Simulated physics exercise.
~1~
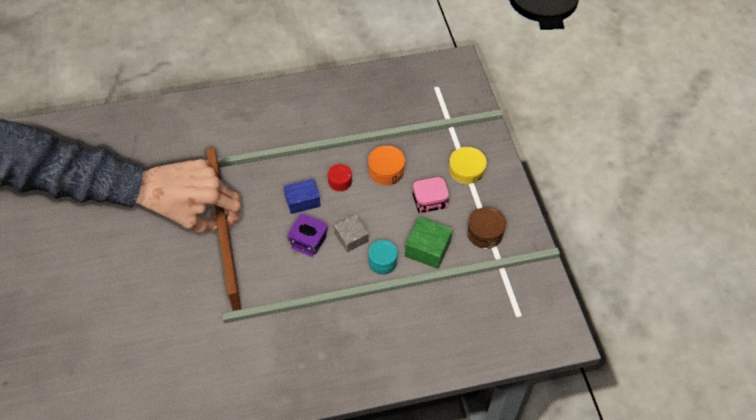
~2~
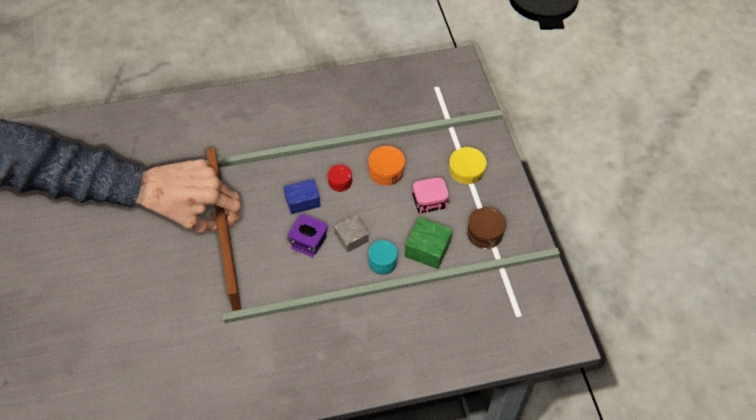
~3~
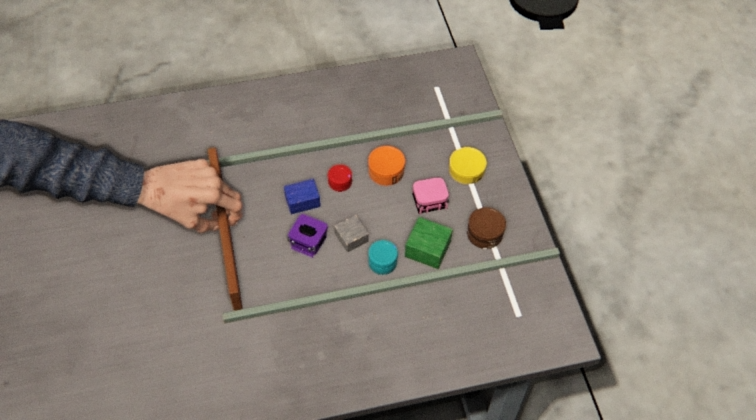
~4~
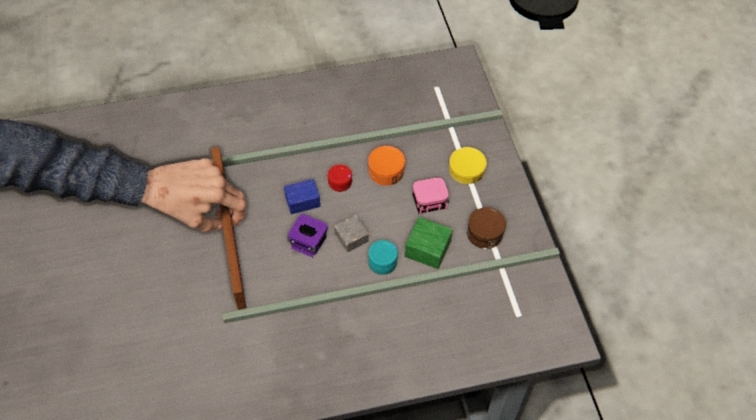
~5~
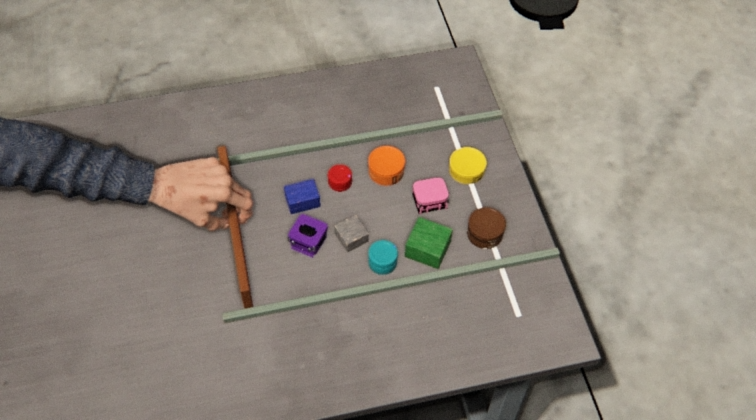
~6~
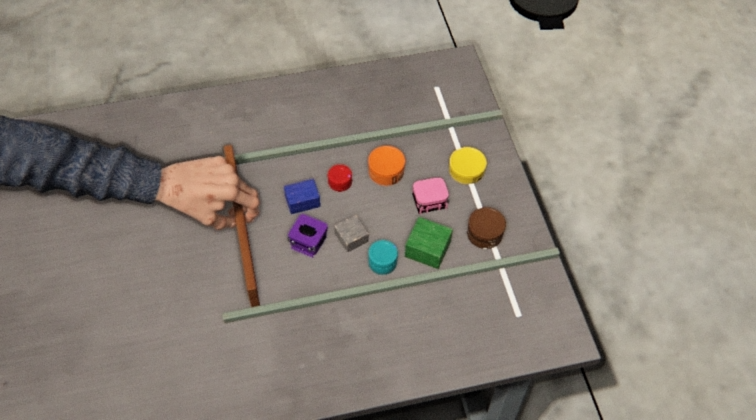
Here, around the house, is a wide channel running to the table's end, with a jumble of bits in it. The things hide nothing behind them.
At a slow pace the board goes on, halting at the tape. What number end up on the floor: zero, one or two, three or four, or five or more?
I predict exactly one or two will slip off.
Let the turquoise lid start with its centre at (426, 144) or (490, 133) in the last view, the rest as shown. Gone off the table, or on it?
Order of tries: On, off.
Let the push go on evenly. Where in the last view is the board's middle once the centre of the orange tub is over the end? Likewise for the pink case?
Its middle is around (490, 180) and around (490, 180).
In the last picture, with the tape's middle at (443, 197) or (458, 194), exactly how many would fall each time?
The counts: 0 and 1.
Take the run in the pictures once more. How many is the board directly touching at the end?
Result: 4 in all.
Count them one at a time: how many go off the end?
The number that fall is 1.
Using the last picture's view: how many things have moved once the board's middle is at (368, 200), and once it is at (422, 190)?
Counts: 8 / 10.
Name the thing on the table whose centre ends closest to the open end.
Yellow tub.
A little later, none off yet; yellow tub at rest near (467, 166); brown tub at rest near (486, 228); pink case at rest near (430, 196).
When it is over, the number that fall off is one or two; down, brown tub.
